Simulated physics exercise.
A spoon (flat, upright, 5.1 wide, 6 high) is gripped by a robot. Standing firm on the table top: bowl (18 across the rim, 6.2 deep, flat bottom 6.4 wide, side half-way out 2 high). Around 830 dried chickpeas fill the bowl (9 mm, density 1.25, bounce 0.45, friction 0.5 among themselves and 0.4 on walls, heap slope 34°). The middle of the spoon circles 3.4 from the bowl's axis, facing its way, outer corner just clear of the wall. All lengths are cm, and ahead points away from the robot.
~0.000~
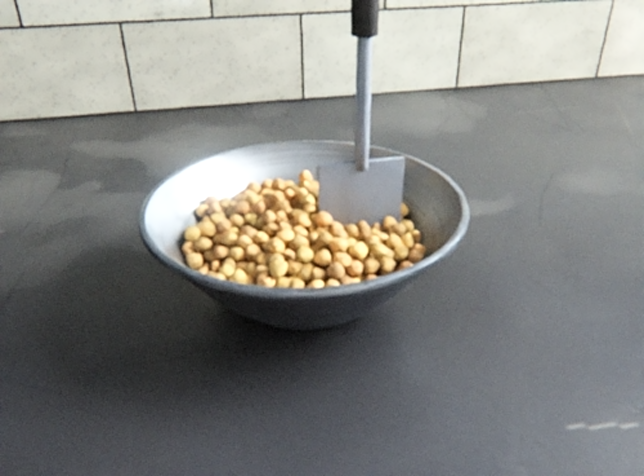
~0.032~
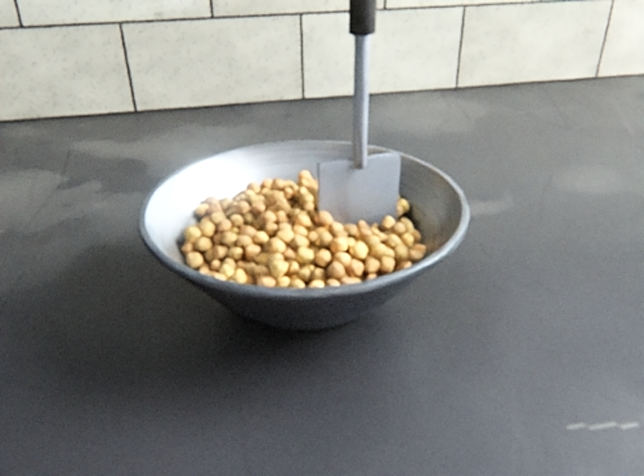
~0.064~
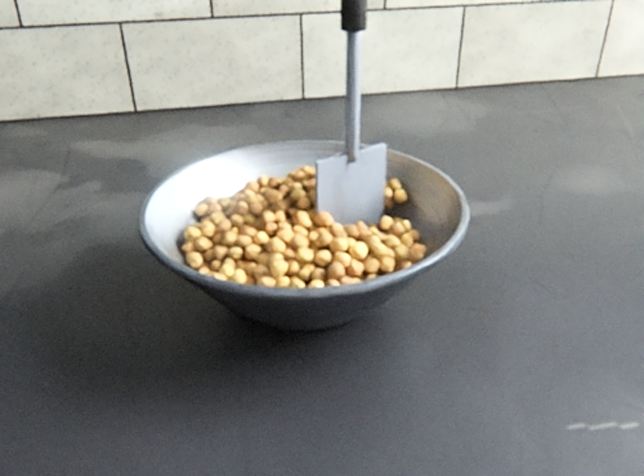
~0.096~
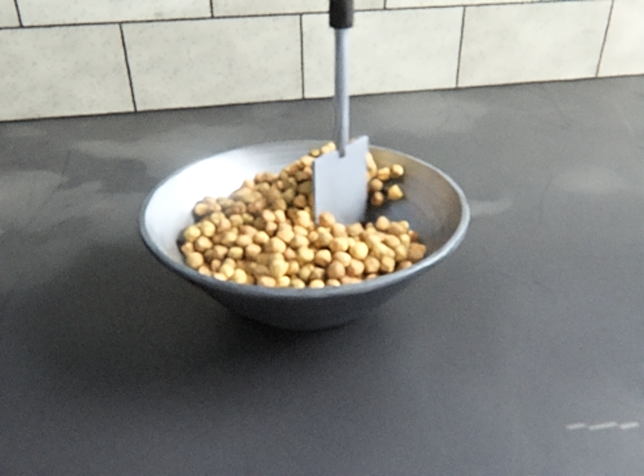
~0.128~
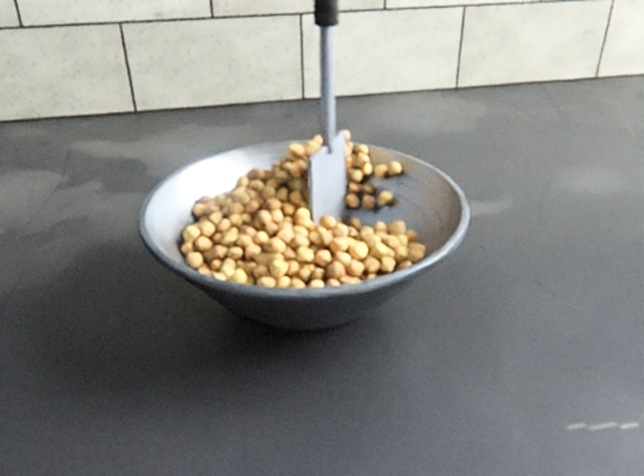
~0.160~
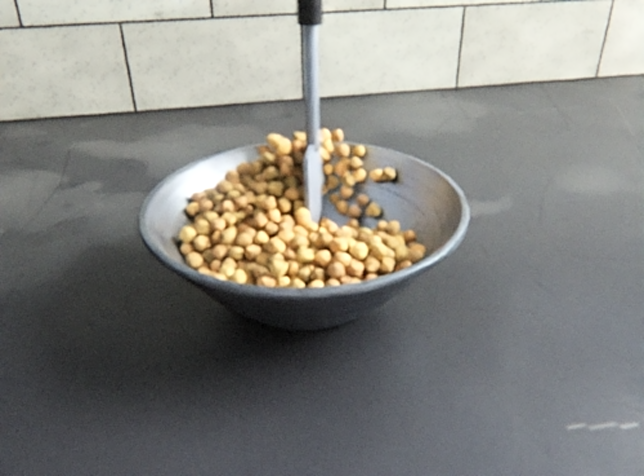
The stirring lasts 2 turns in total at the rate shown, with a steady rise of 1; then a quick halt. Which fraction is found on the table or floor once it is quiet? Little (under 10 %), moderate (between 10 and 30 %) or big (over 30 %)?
Answer: Moderate; between 10 and 30 % of the dried chickpeas finish on the table or floor.
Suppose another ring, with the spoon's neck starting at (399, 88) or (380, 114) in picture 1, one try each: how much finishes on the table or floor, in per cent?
About 0 and 20 per cent.
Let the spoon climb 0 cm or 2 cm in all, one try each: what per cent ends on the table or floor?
Some 25 and 15 per cent.
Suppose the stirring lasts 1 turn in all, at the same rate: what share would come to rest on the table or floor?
Then about 15 per cent.
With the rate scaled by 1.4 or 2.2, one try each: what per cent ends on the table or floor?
About 30 and 50 per cent.
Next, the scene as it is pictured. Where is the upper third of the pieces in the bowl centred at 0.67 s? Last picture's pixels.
Near (392, 211).
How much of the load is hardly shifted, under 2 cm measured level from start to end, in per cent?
Roughly 20 per cent.
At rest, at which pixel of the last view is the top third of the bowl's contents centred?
At about (347, 214).
After 0.67 s, 326° round, highest piece 9 above the table; 705 in the bowl, 109 on the table or floor, 13 in flight or on the tool.
After 1.17 s, 222° round, highest piece 8 above the table; 665 in the bowl, 161 on the table or floor, 1 in flight or on the tool.
After 1.63 s, 0° round, highest piece 6 above the table; 659 in the bowl, 168 on the table or floor.
After 2.33 s, 0° round, highest piece 6 above the table; 659 in the bowl, 168 on the table or floor.
In the end, 659 in the bowl, 168 on the table or floor. That is 20 % on the table or floor.
